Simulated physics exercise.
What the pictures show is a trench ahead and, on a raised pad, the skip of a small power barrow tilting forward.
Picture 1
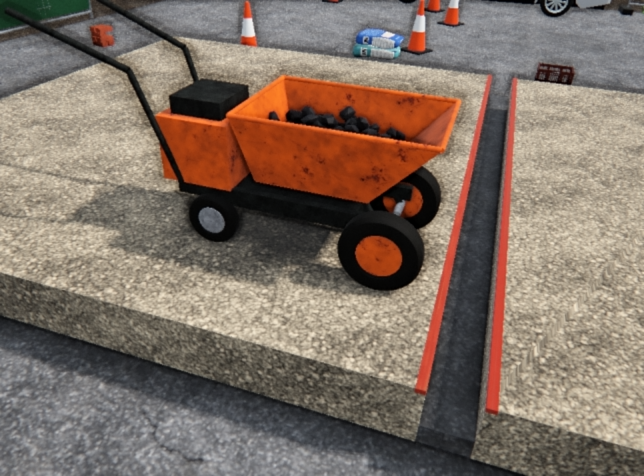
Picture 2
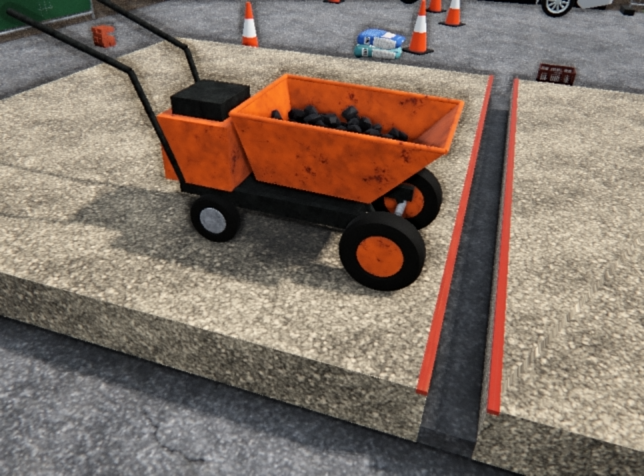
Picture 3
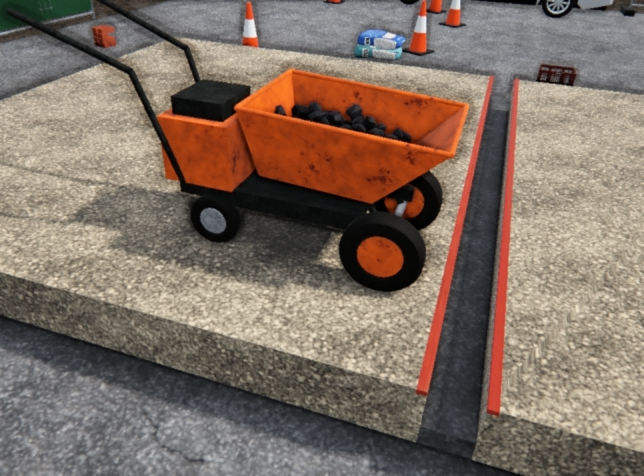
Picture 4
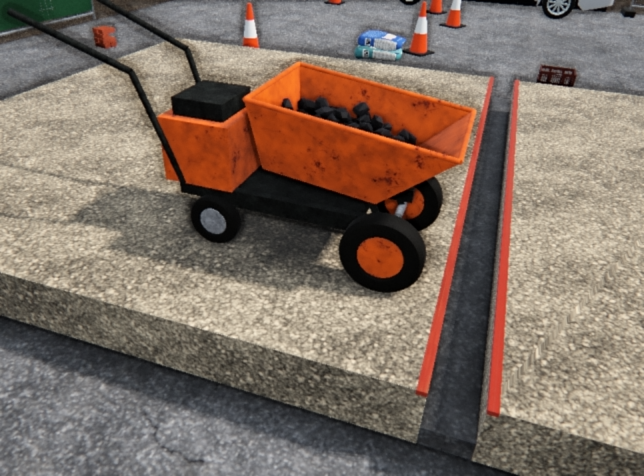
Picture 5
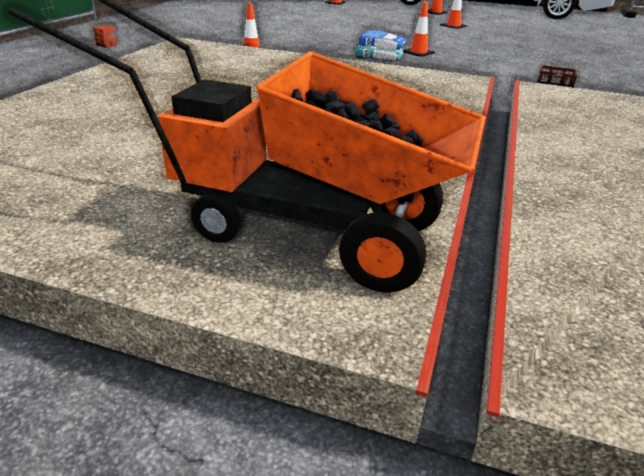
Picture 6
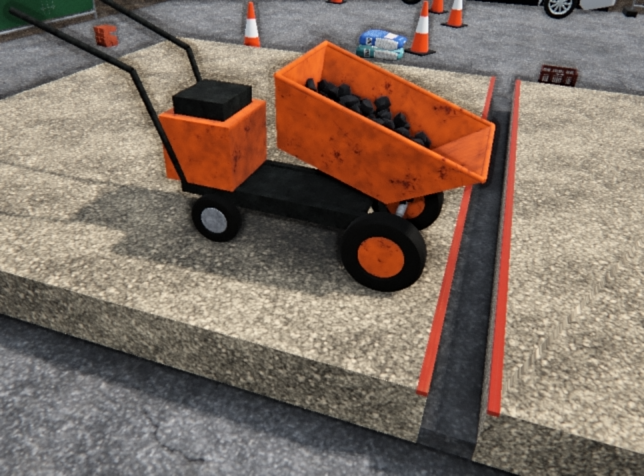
The orange skip of a small barrow tilts gradually forward to the right, carrying black lumps.
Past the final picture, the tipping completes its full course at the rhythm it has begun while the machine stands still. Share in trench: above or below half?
Ends mostly outside.
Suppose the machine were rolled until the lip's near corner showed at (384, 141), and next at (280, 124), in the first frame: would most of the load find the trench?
With the lip at the first place the share is beyond one half; at the second place it is short of one half.
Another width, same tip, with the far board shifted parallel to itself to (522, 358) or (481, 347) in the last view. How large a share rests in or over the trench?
Lab note: Try one 10 per cent, try two 0 per cent.
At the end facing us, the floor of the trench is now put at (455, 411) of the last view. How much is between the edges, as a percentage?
It comes to 0 per cent or so.
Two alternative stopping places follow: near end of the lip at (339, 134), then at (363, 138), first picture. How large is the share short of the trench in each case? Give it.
In order, 20 % followed by 0 %.
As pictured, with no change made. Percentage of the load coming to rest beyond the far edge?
I'd put it at some 85 per cent of the load.
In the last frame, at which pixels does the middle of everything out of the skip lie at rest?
Somewhere close to (563, 287) in the last picture.
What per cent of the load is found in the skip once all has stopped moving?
15 %, about.
Soon, skip tipped steeply; all in the skip.
A while on, skip tipped right over; about two thirds in the skip; about a quarter beyond it; a stray few falling.
Towards the end, skip tipped right over; a small part in the skip; most beyond it.
Finally, skip tipped right over; a small part in the skip; none in or heaped over the trench; most beyond it.
